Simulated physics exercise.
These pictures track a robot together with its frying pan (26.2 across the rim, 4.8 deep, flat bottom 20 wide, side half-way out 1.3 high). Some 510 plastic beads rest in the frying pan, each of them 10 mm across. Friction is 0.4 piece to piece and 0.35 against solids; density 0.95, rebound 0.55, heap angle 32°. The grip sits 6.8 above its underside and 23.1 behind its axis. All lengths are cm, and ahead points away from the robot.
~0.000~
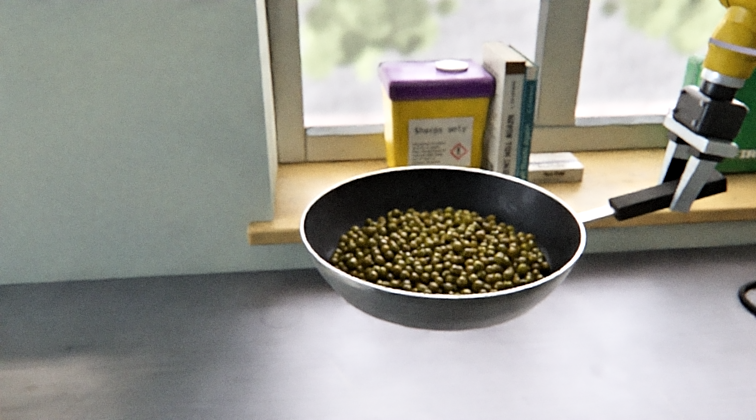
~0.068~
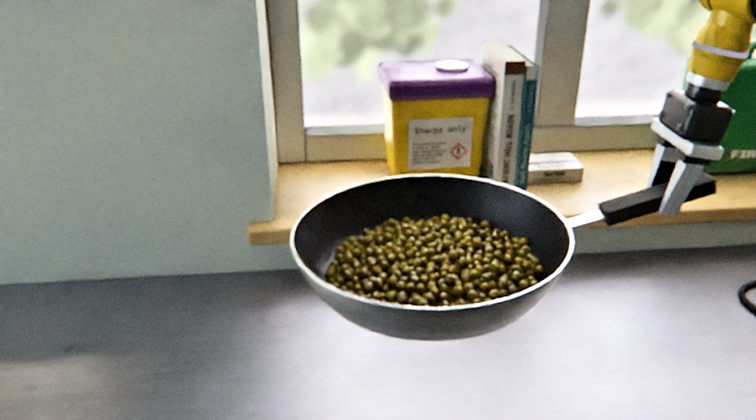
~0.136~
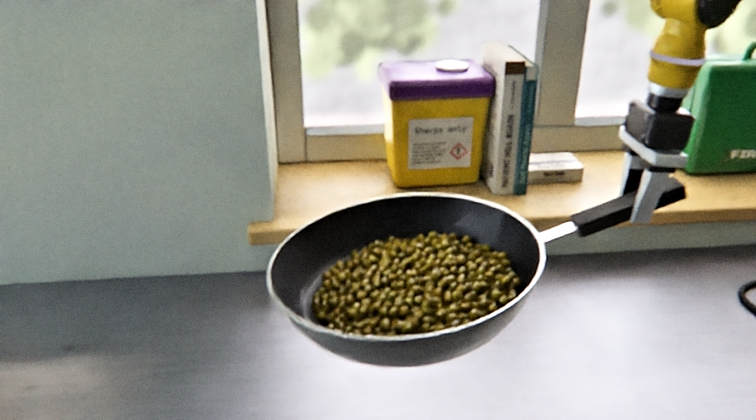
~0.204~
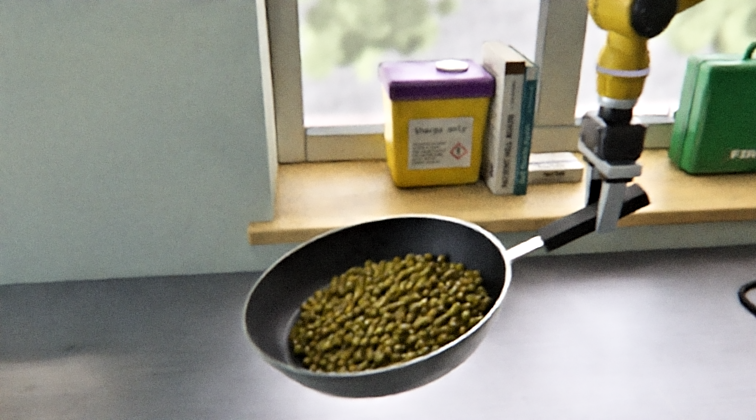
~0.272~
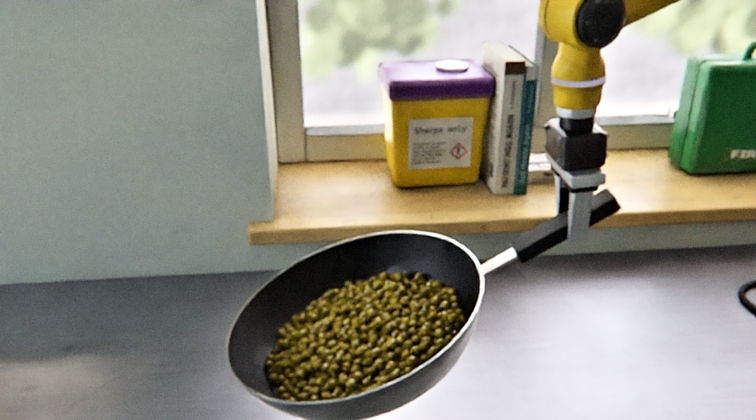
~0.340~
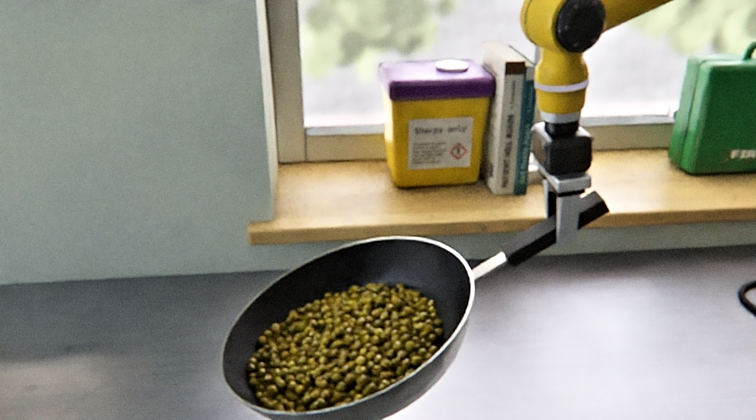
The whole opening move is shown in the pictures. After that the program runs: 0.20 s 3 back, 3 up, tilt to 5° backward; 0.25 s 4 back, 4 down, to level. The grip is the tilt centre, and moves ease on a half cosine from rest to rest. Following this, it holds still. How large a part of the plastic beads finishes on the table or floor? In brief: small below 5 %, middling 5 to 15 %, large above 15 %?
Small.
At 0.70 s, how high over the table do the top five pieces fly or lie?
They are some 27 centimetres up.
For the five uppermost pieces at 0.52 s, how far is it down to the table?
Height: Approx. 29 cm.
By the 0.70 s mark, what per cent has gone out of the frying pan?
Reading at that time: Approx. 0 %.
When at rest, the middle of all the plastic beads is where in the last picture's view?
Resting centre, last frame: Approx. (361, 297) px.
By 0.52 s, tilted 4° backward, highest piece 29 above the table; 508 in the frying pan.
By 0.70 s, tilted 1° backward, highest piece 27 above the table; 508 in the frying pan.
By 0.99 s, level, highest piece 22 above the table; 508 in the frying pan.
By 2.04 s, level, highest piece 22 above the table; 508 in the frying pan.
Final count, 508 in the frying pan. That is 0 % on the table or floor.
